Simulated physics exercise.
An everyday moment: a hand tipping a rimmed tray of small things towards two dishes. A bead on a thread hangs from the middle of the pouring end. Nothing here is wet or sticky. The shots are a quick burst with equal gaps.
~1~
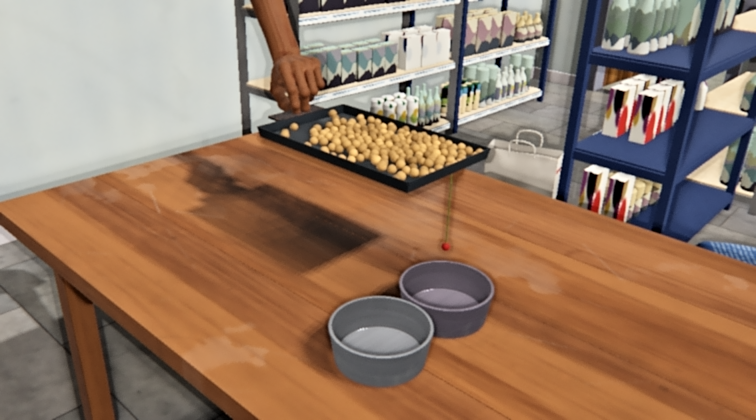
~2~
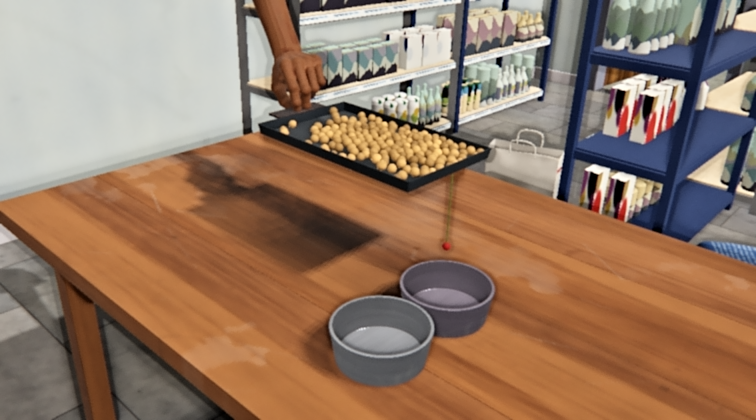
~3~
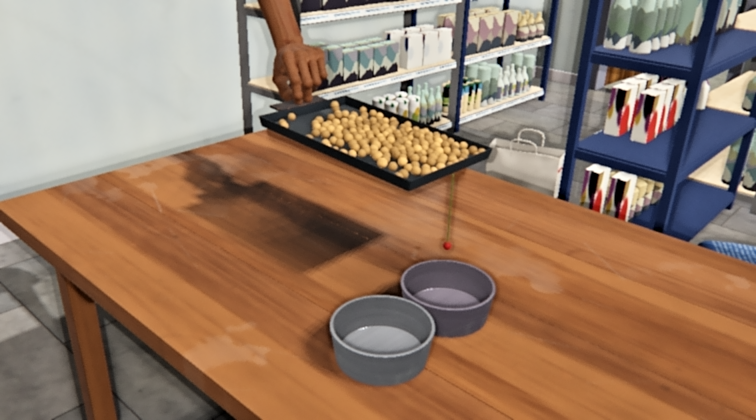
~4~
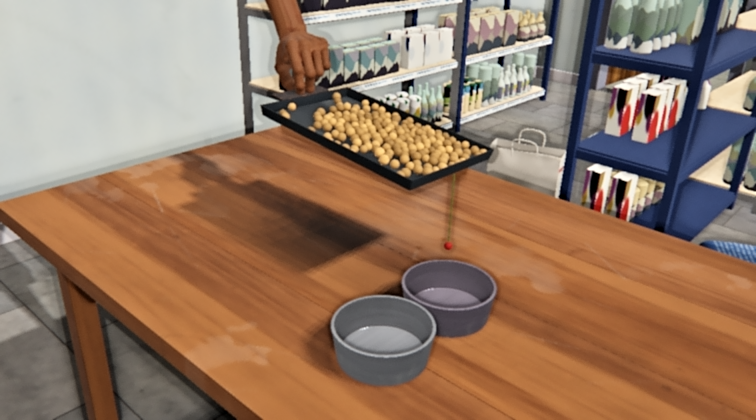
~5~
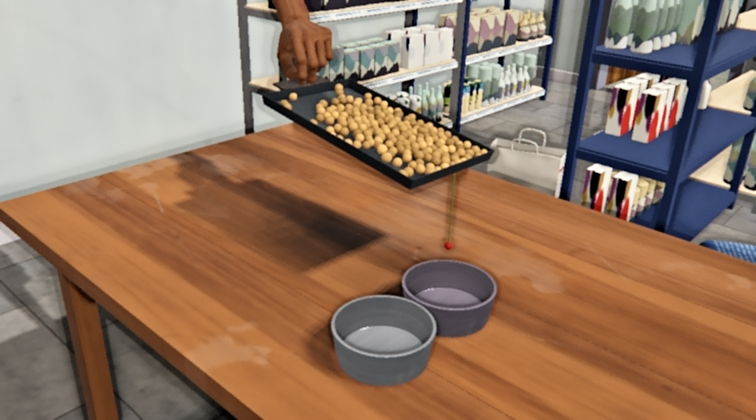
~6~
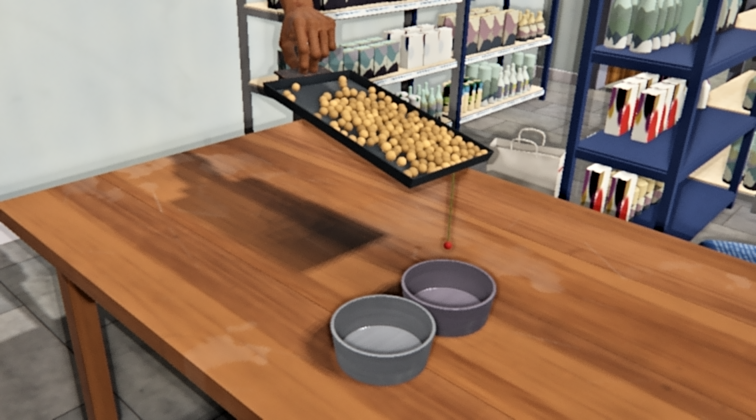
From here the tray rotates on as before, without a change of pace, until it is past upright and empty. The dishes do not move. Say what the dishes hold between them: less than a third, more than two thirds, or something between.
They take under a third between them.
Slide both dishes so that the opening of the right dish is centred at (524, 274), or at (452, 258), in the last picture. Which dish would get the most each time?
At the first place the dish on the right, at the second the right one.
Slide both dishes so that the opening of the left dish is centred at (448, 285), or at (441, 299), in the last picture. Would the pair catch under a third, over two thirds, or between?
One: More than two thirds. Two: More than two thirds.
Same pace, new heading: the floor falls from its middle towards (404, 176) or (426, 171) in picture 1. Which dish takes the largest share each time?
In turn: The right dish; the dish on the right.
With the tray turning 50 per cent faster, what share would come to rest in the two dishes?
Close to 20 per cent.
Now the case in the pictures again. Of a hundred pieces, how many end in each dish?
The left dish has 0 per cent, the right dish has 20.
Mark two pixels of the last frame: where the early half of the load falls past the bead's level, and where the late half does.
Around (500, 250) and then (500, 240).
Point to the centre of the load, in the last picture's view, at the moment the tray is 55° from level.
Around (453, 140).
Just after the last frame, tray tipped steeply; the larger part on the tray; just a few in the right dish; just a few outside both; about a tenth in the air.
A moment on, tray tipped right over; about a tenth on the tray; roughly a quarter in the right dish; roughly two thirds outside both; about a tenth in the air.
Further on, tray tipped past a quarter turn; roughly a quarter in the right dish; the larger part outside both.
When it is over, tray tipped past a quarter turn; not one in the left dish; roughly a quarter in the right dish; the larger part outside both.
